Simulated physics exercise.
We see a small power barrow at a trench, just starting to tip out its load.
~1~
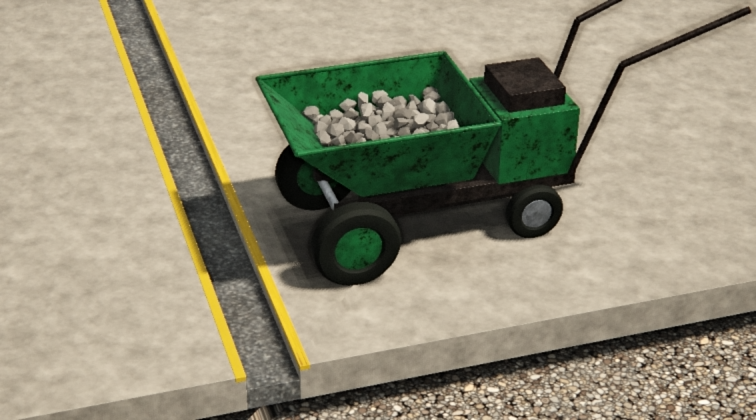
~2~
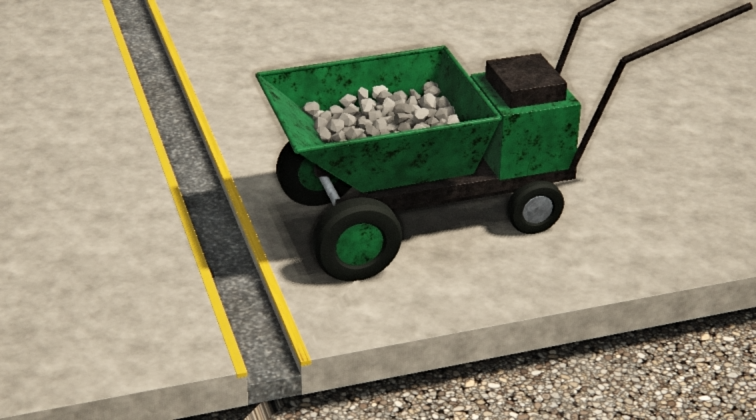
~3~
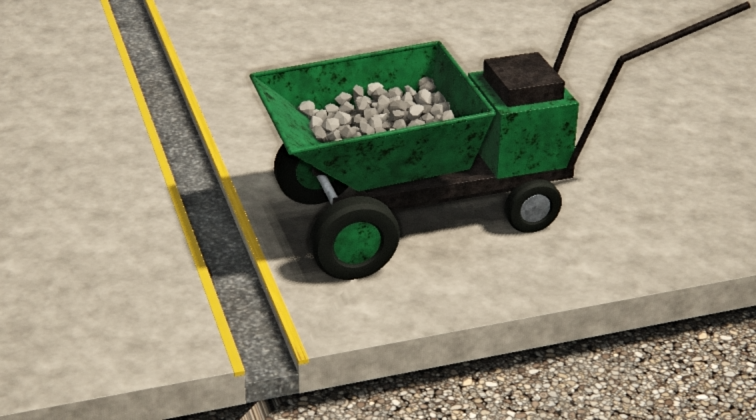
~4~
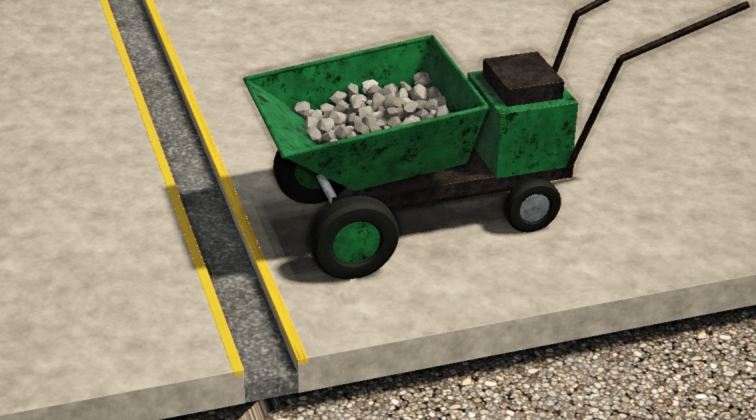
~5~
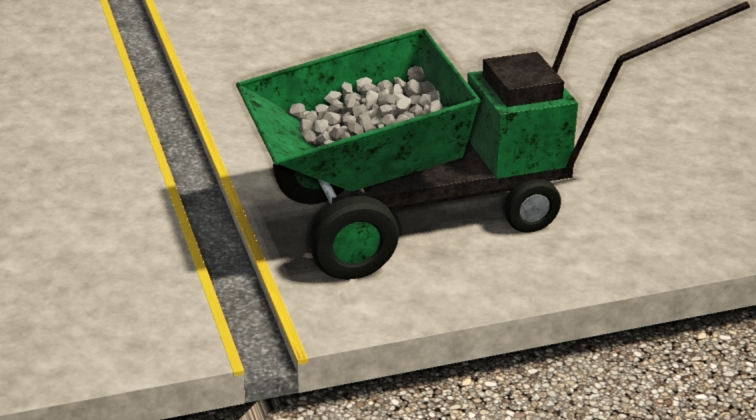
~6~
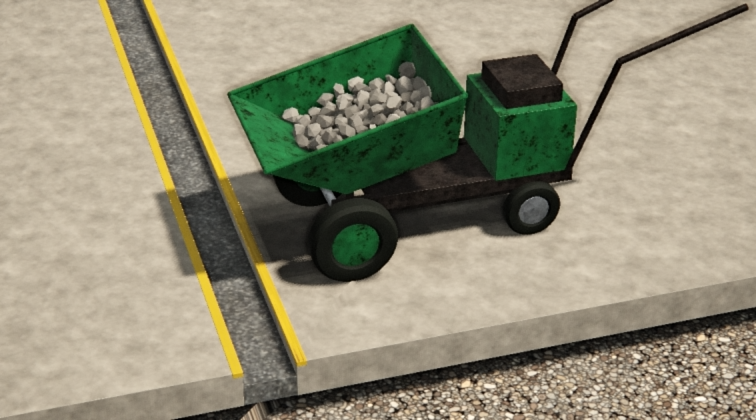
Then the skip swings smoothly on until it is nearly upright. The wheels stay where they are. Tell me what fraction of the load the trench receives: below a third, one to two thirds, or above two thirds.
I predict a trench share smaller than one third.
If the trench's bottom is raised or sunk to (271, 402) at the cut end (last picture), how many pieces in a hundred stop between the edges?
It works out to some 10 percent.
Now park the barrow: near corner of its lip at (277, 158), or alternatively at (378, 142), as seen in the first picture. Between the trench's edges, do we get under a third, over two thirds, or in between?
Under a third; in the middle band.
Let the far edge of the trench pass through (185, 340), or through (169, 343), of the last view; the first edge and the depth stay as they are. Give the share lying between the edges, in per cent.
In order, some 50 and some 70 percent.
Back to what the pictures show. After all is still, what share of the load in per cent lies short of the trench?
Close to 0 per cent.
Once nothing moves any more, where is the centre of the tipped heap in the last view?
Resting centre, last frame: Roughly (165, 264).
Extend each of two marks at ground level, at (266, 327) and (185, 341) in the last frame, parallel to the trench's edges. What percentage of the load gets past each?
The first comes to 60 %, the second to 30 %.
Soon after the last picture, skip tipped steeply; all in the skip.
A little later, skip tipped right over; most in the skip; a stray few in or heaped over the trench; a small part beyond it.
Later still, skip tipped right over; about a third in the skip; a small part in or heaped over the trench; about half beyond it.
At rest, skip tipped right over; about a third in the skip; a small part in or heaped over the trench; about half beyond it.
